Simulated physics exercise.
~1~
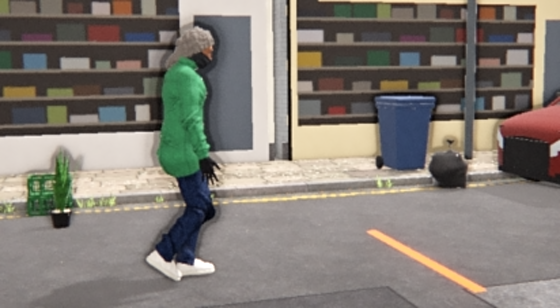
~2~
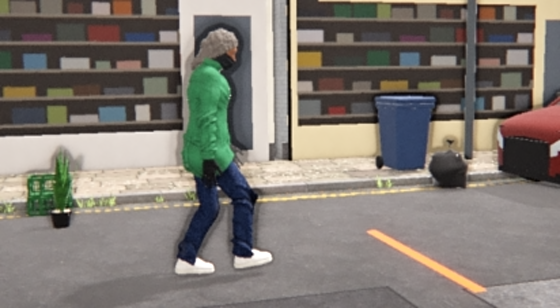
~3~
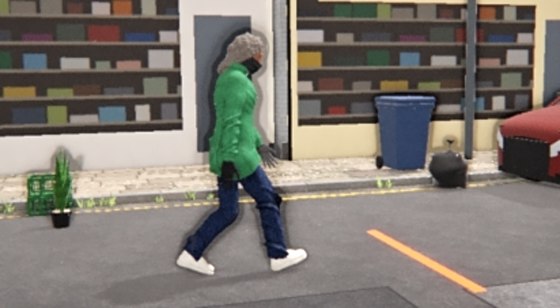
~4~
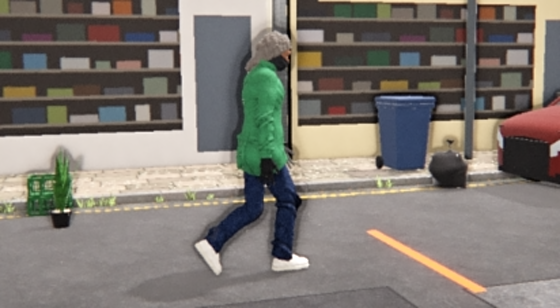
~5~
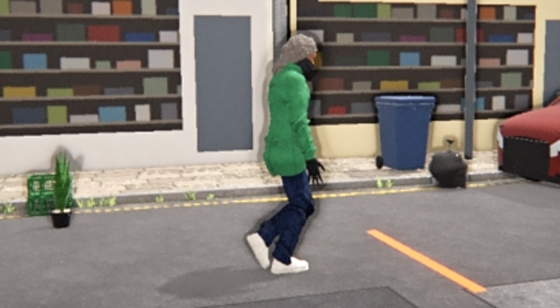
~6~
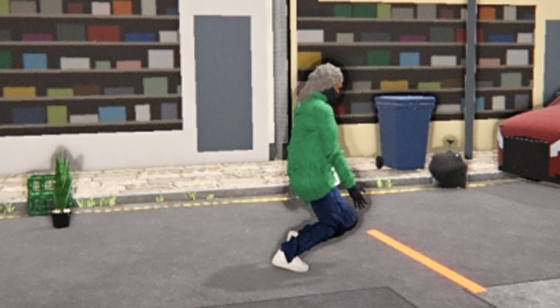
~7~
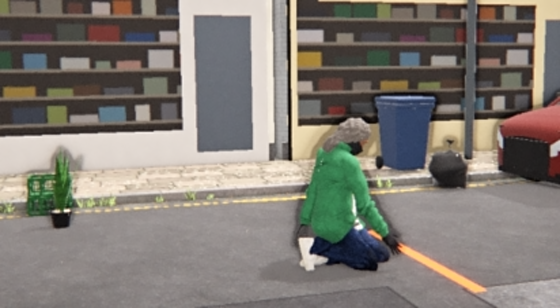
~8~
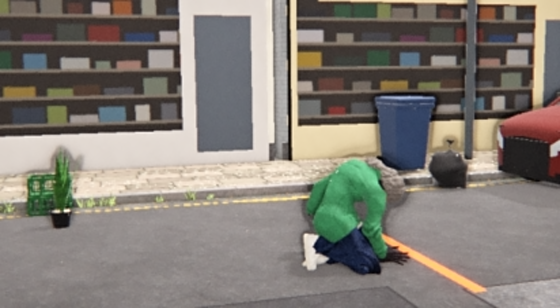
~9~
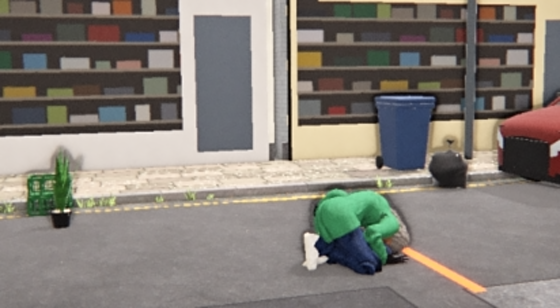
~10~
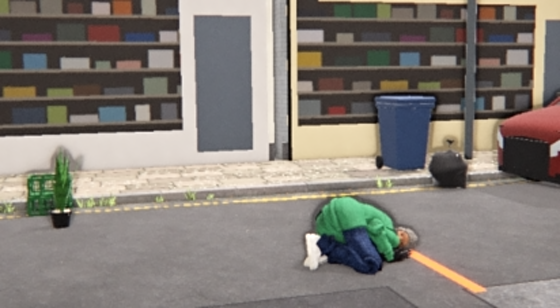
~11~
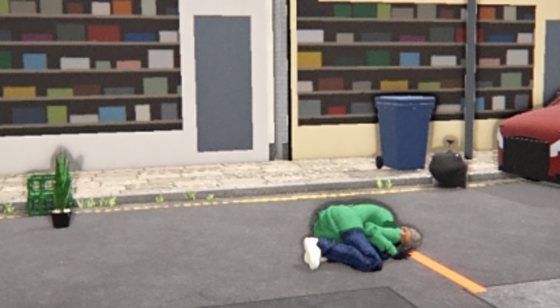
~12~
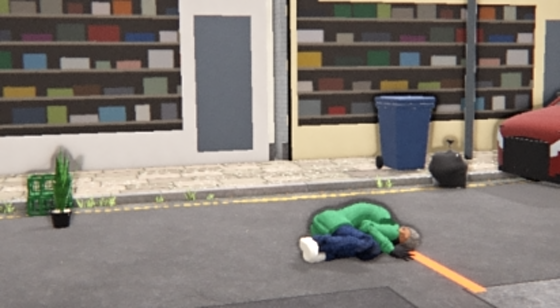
A grey-haired shopper in a green jacket, blue trousers and white shoes walks from left to right along a grey street, seen from the side by a still camera. Behind are shelf-lined shopfronts, a grey door, a potted plant and green crate at left, and a blue bin, dark round bag and red car at right. Short of the orange tape on the road, the knees buckle and the shopper sinks onto them. The torso folds forward, the hands reaching down to the ground, then rolls over. The shopper ends curled up and still, head and chest short of the tape.
